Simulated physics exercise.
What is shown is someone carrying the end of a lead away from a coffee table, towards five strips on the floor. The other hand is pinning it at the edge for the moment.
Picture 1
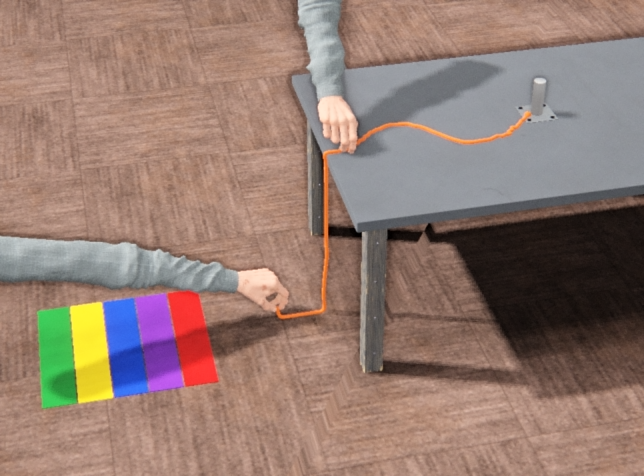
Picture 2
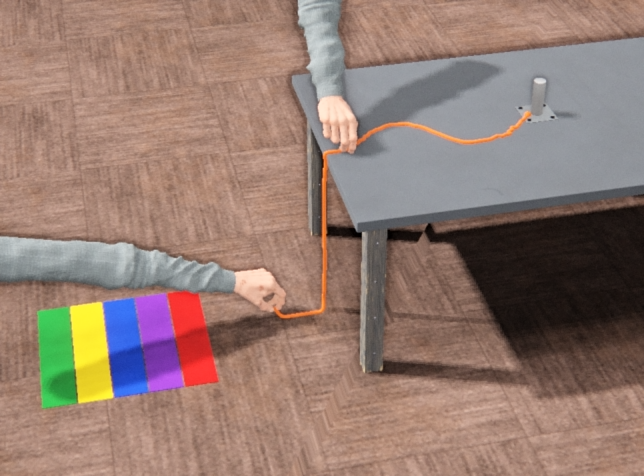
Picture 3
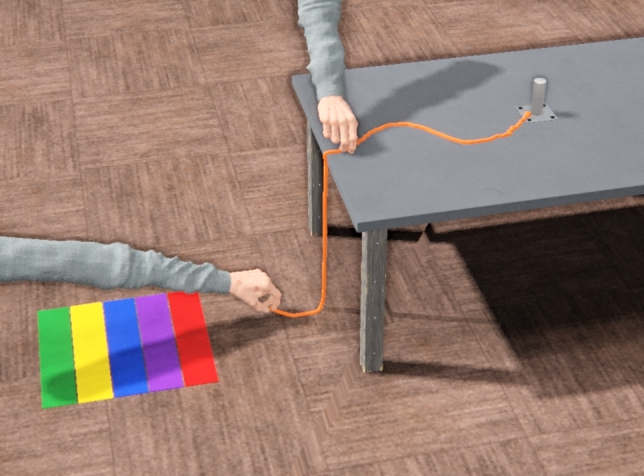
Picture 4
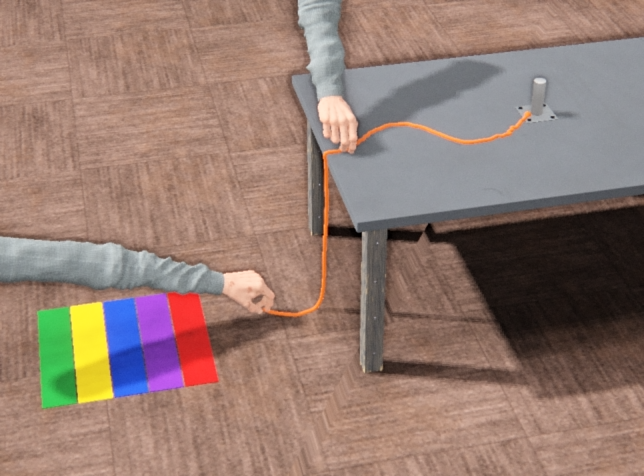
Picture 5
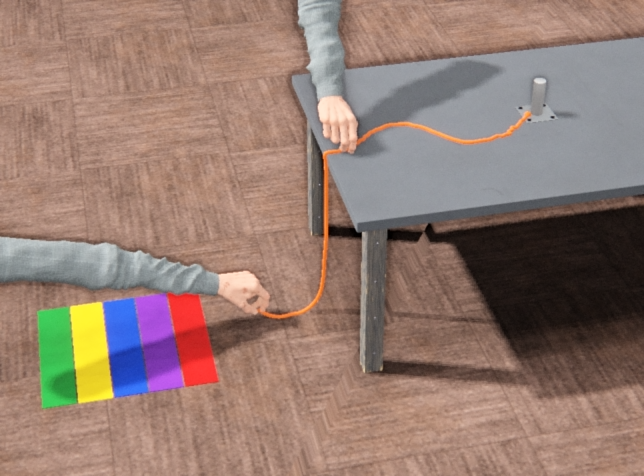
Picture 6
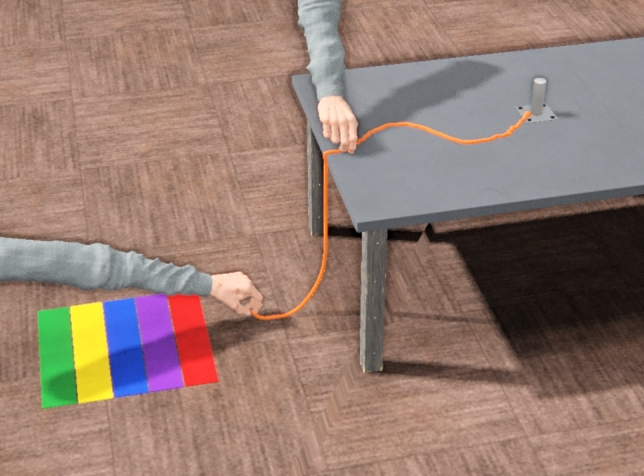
A hand slowly draws an orange cord left while another hand pins it at the table's edge.
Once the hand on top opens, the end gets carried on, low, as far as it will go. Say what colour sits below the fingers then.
It is yellow.
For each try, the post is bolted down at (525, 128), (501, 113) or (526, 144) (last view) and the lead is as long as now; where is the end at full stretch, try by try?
In order, it comes out close to (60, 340), (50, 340) and (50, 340).
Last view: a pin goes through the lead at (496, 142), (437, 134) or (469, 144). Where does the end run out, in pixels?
First (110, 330), next (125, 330), last (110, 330).
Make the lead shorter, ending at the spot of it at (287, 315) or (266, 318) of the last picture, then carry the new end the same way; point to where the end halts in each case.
First try: Near (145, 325). Second try: Near (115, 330).
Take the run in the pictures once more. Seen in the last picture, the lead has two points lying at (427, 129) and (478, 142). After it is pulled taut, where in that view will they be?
The first one ends up at (394, 137) and the second one at (447, 127).
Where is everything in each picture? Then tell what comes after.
End (278, 307); red (198, 366); purple (164, 371); blue (129, 377); yellow (94, 382); green (58, 387), in the first picture.
End (275, 308); lead through (512, 128) (447, 137) (376, 130) (326, 163) (324, 231) (324, 296), in the second picture.
End (270, 308), in the third picture.
End (263, 309); lead through (512, 128) (447, 137) (376, 130) (326, 163) (326, 231) (322, 297), in the fourth picture.
End (259, 310), in the fifth picture.
End (251, 311); lead through (512, 128) (447, 137) (376, 130) (326, 163) (326, 231) (309, 297), in the sixth picture.
Soon after, end near (158, 325); over purple.
Then, end near (113, 331); over blue.
At full stretch, end near (88, 335); over yellow. Over yellow.
